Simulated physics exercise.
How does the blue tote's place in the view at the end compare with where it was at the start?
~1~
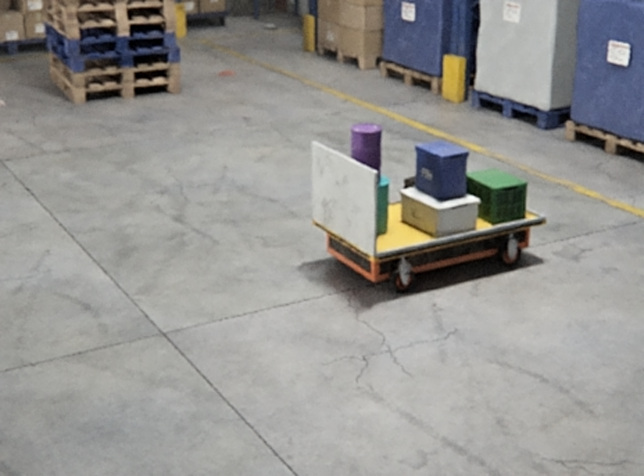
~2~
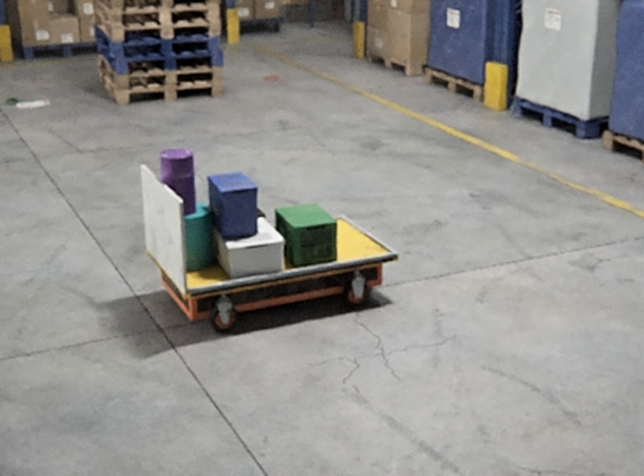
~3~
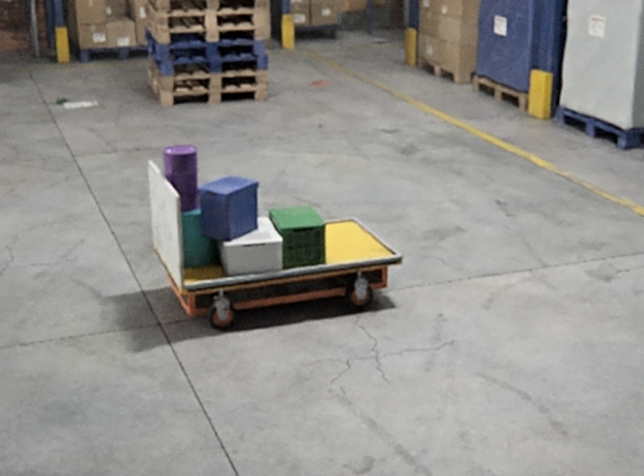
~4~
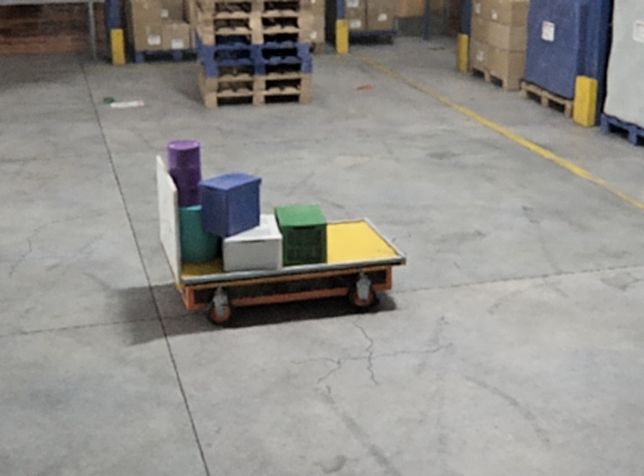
At the start the blue tote was right of the middle of the view, and by the end it was well over on the left side and slightly lower.
